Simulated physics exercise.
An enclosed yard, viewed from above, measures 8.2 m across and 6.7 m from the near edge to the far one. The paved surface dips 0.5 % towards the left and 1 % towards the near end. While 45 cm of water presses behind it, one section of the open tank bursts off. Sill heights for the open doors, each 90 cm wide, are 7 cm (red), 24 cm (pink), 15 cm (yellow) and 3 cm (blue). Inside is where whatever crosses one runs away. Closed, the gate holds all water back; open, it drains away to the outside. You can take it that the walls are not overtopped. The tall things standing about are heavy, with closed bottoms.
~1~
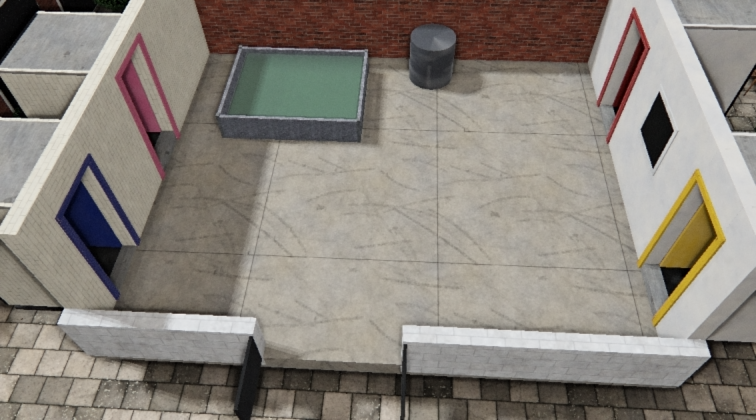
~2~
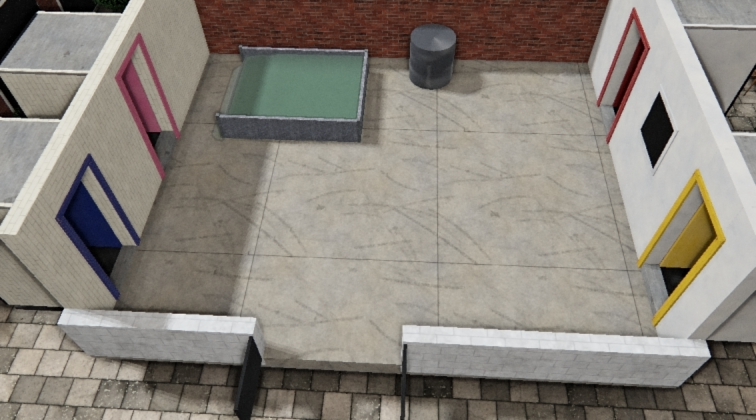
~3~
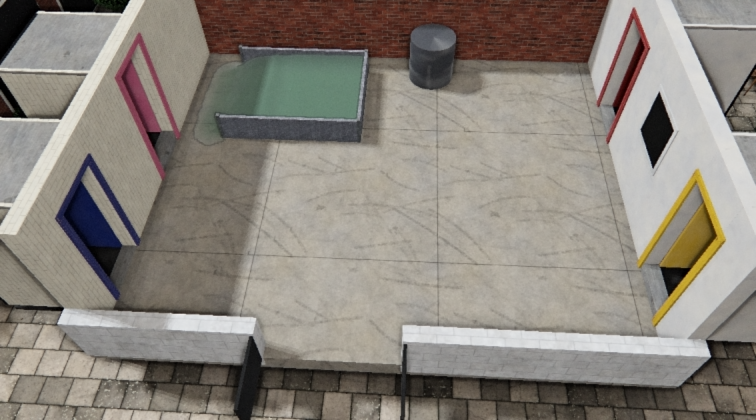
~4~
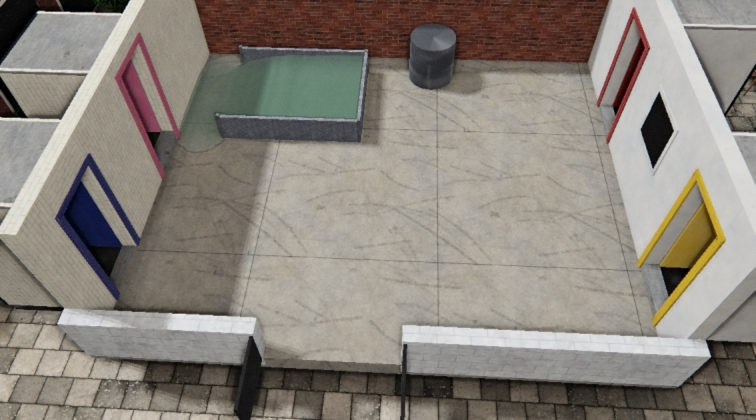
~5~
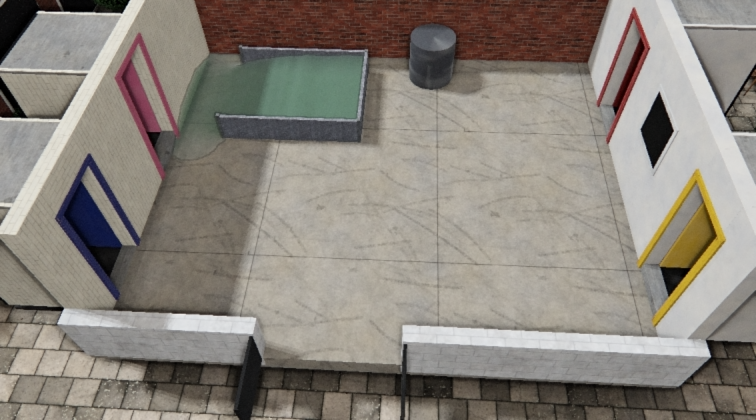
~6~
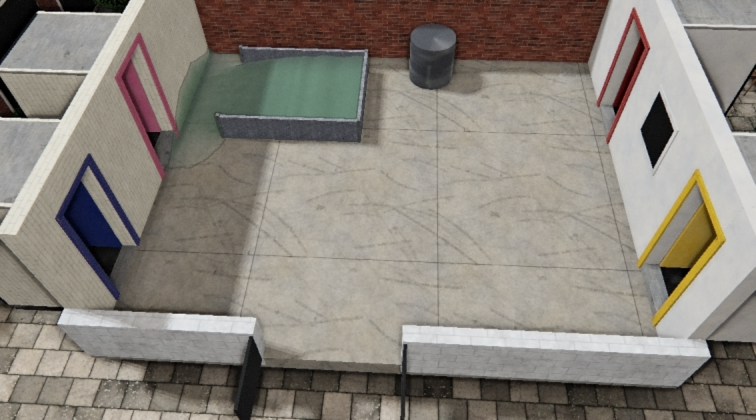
Water pours from the open tank's left side and spreads across the paving beside the pink-framed door.
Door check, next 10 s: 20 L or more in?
In the end the red door remains shy of the limit; the pink door remains shy of the limit; the yellow door remains shy of the limit; the blue door overtops the limit.
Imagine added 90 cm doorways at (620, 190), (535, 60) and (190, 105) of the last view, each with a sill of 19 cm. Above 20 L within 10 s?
In sequence the answers are less than that, less than that and more than that.
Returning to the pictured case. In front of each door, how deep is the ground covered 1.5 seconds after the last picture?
Depths: Red door 0 cm, pink door 21 cm, yellow door 0 cm, blue door 4 cm.
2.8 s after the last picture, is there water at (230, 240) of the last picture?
Soaked.
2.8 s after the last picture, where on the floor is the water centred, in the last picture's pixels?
Near (258, 124).
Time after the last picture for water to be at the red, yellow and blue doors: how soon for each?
Red: 5.0 s; yellow: 8.0 s; blue: 1.2 s.
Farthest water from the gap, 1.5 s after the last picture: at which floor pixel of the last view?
About pixel (117, 302).
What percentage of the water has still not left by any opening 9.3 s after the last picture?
Roughly 90 percent.
Then, 0.7 s after the last picture water covers 10 % of the floor and is deepest (40 cm) near (208, 59); red door not reached, pink door 18 cm at the sill, 0 L in, yellow door not reached, blue door not reached.
Then, 1.5 s after the last picture water covers 15 % of the floor and is deepest (38 cm) near (208, 59); red door not reached, pink door 21 cm at the sill, 0 L in, yellow door not reached, blue door 4 cm at the sill, 0 L in.
Then, 2.8 s after the last picture water covers 30 % of the floor and is deepest (34 cm) near (415, 59); red door not reached, pink door 16 cm at the sill, 1 L in, yellow door not reached, blue door 5 cm at the sill, 1 L in.
Then, 5.3 s after the last picture water covers 45 % of the floor and is deepest (15 cm) near (105, 334); red door 3 cm at the sill, 0 L in, pink door 9 cm at the sill, 1 L in, yellow door not reached, blue door 6 cm at the sill, 8 L in.
Then, 9.3 s after the last picture water covers 65 % of the floor and is deepest (13 cm) near (105, 334); red door 1 cm at the sill, 0 L in, pink door 8 cm at the sill, 1 L in, yellow door 5 cm at the sill, 0 L in, blue door 5 cm at the sill, 48 L in.
